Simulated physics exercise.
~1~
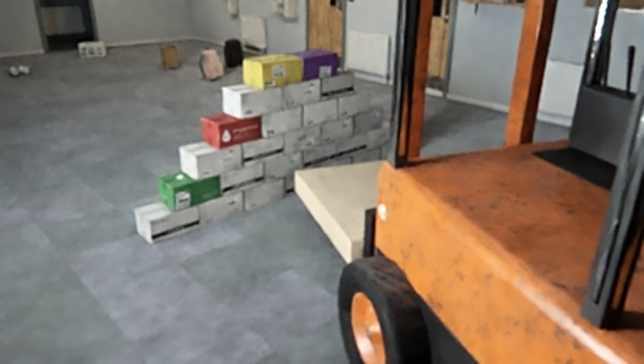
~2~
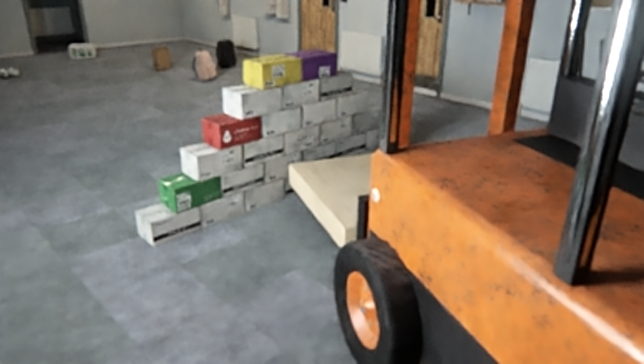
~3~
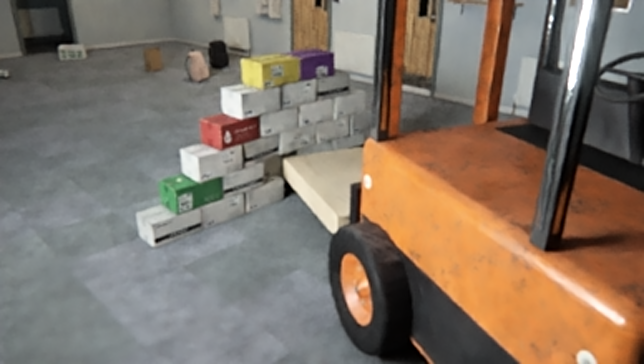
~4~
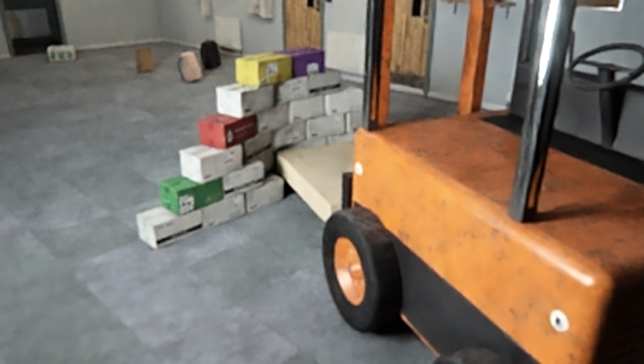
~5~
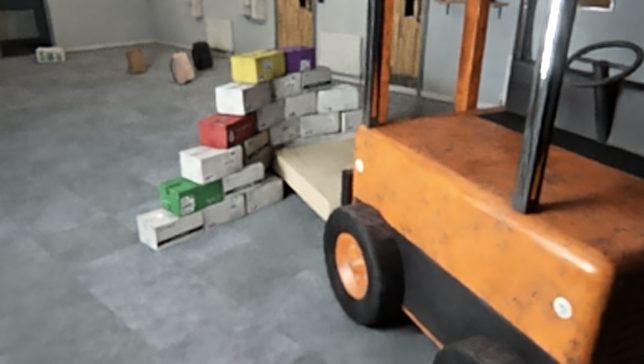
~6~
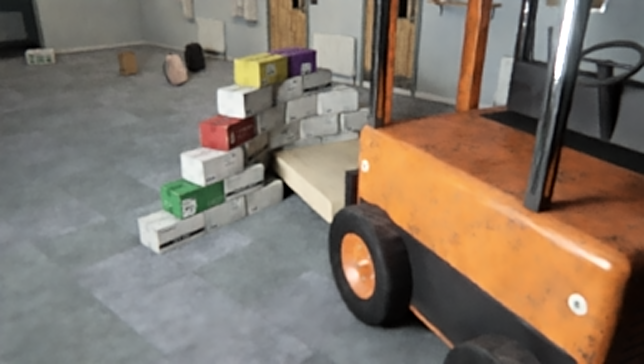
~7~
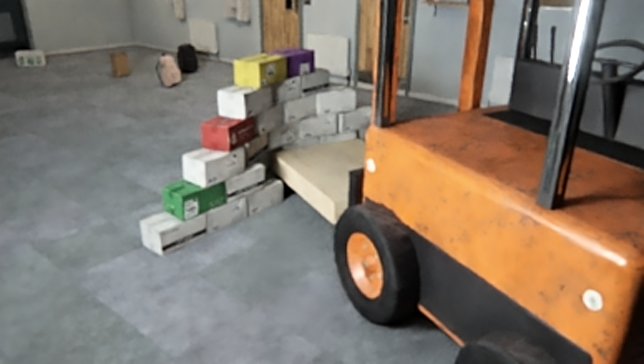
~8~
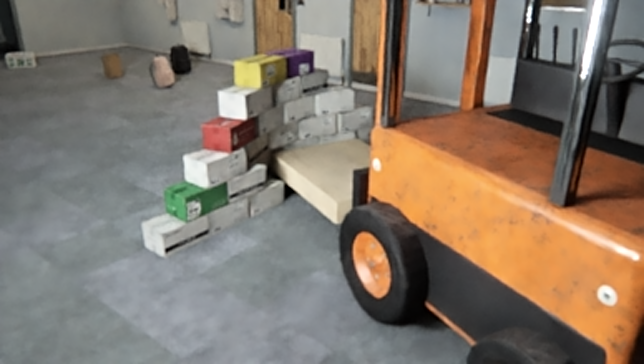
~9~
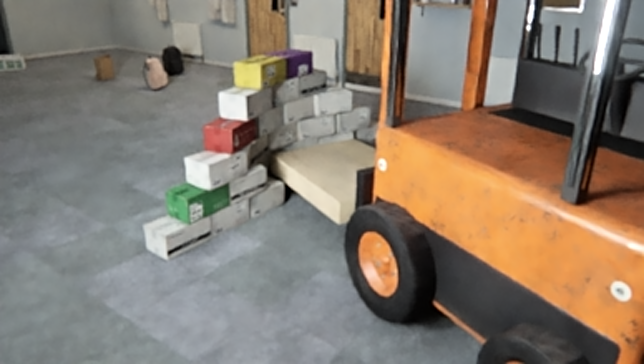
An orange lift truck pushes its load into stacked parcels, shifting them without toppling any.
